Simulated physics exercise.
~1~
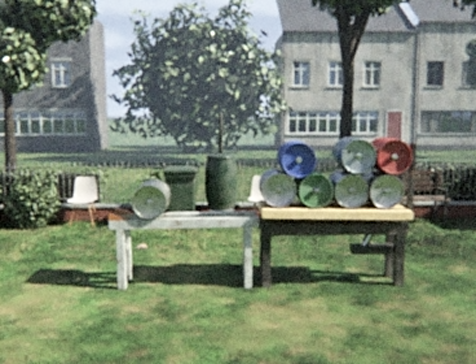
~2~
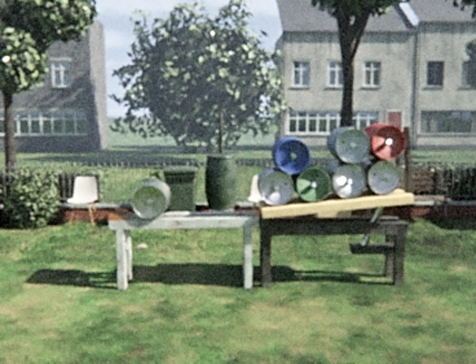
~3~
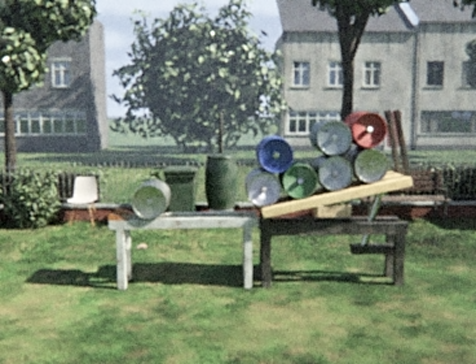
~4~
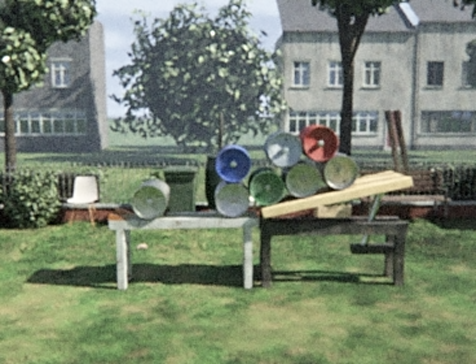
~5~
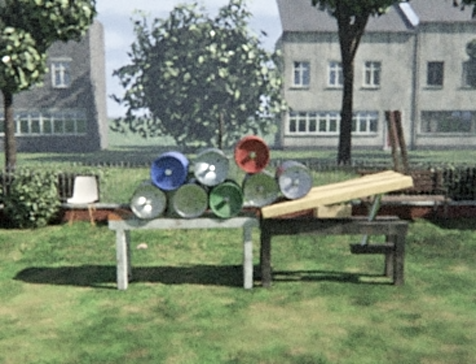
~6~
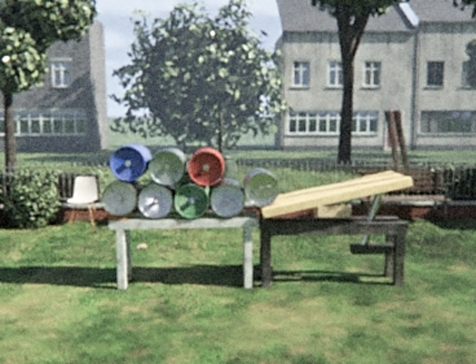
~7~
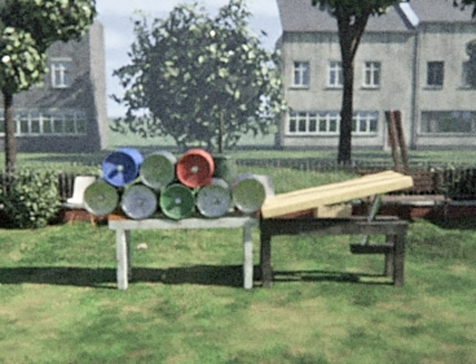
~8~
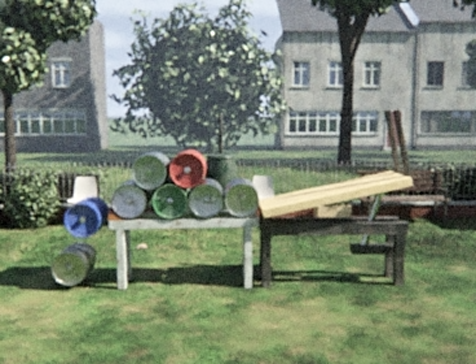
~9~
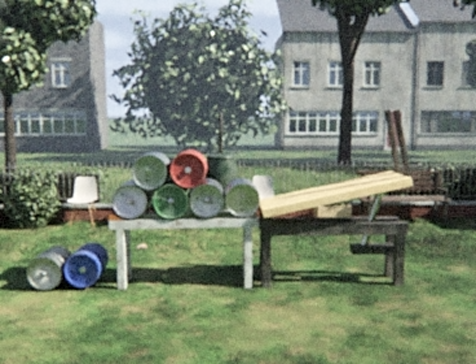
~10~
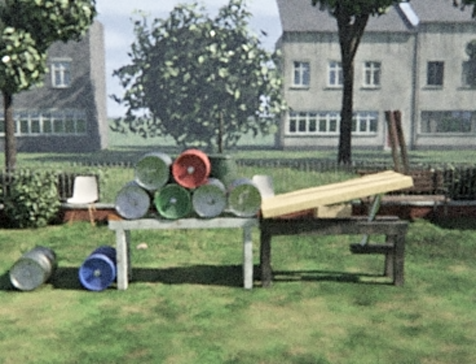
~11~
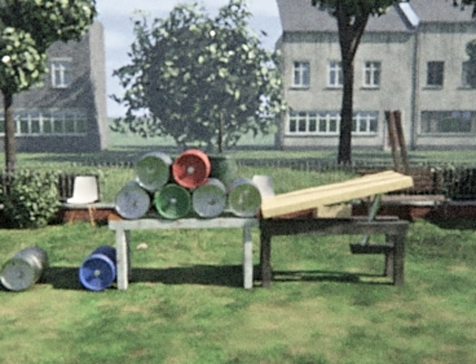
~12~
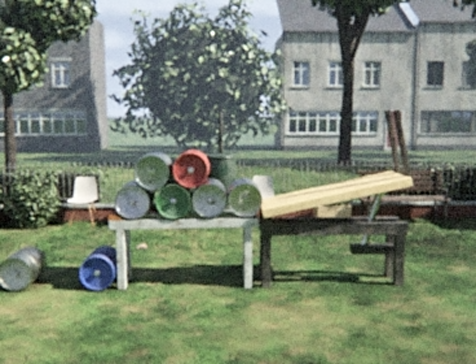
Stacked barrels rolling left off a tilting wooden tabletop onto a white bench, a blue and a grey one dropping onto grass.
